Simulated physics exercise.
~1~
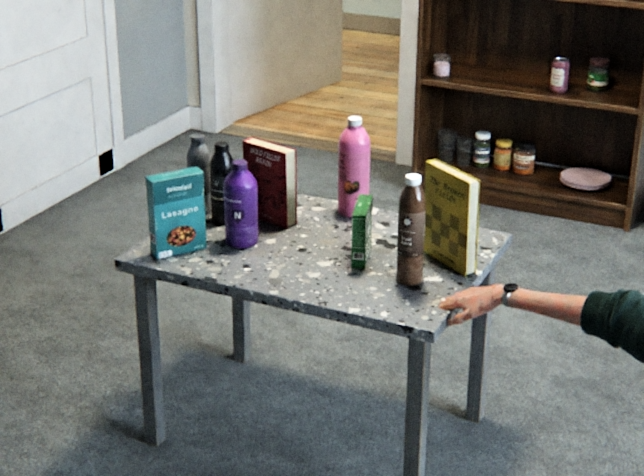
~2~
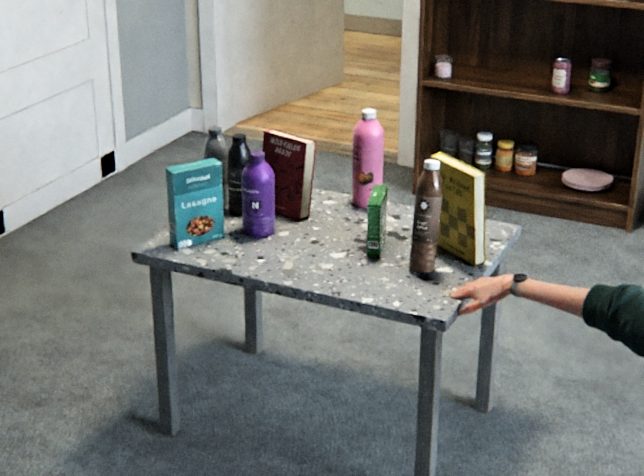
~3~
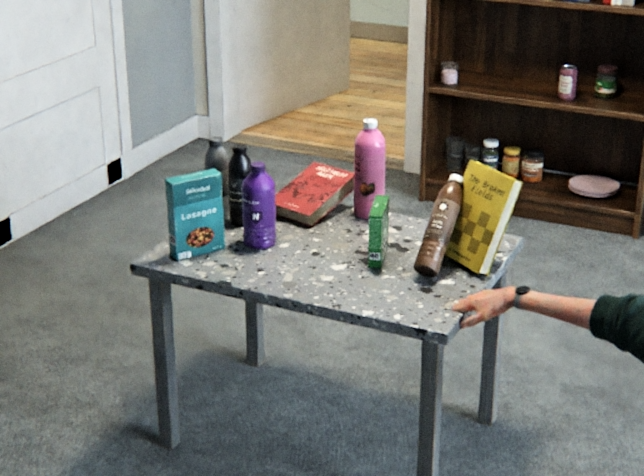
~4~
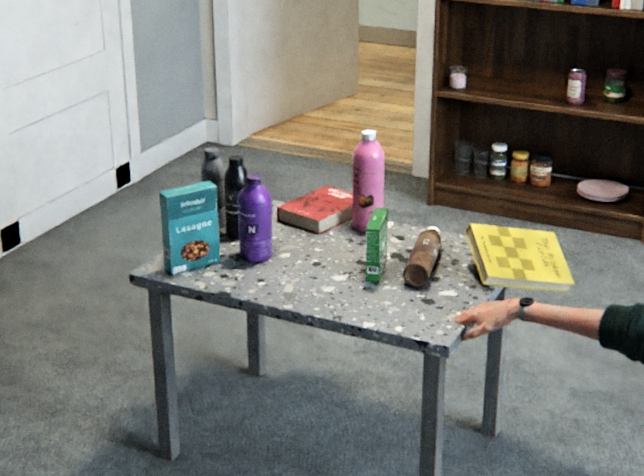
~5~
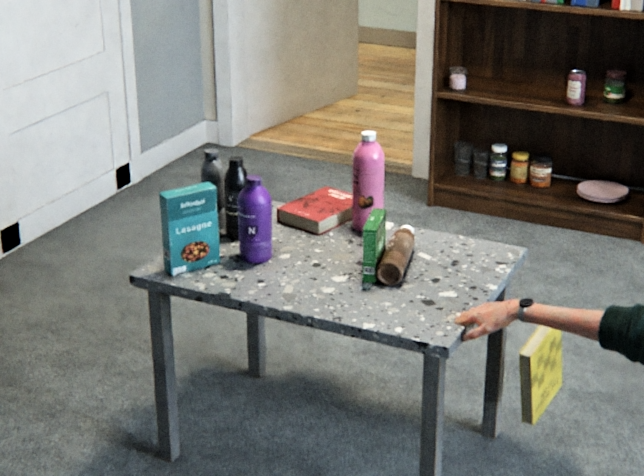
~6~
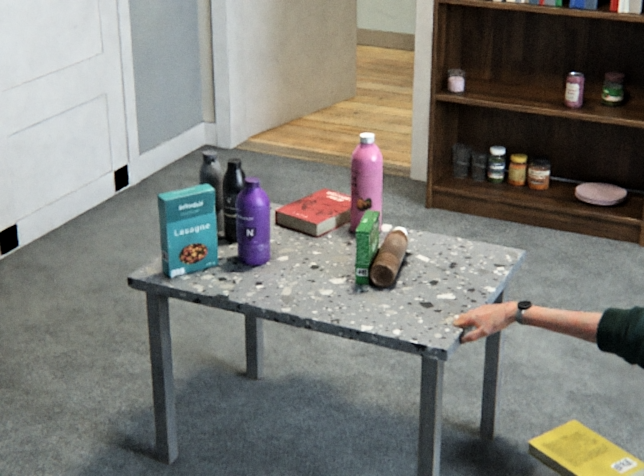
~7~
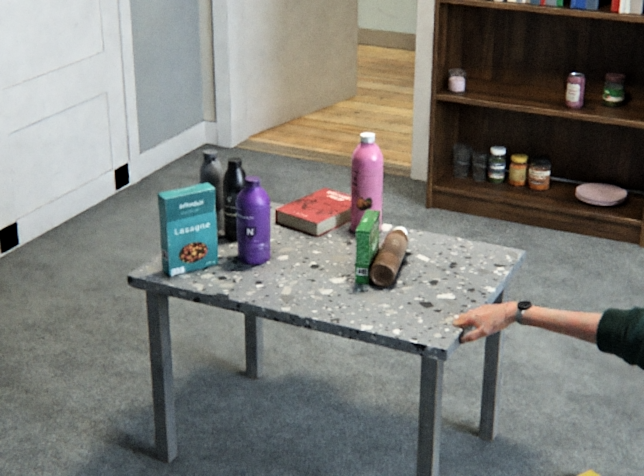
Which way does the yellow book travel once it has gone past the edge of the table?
The yellow book moves down, dropping past the right side of the table to the floor.
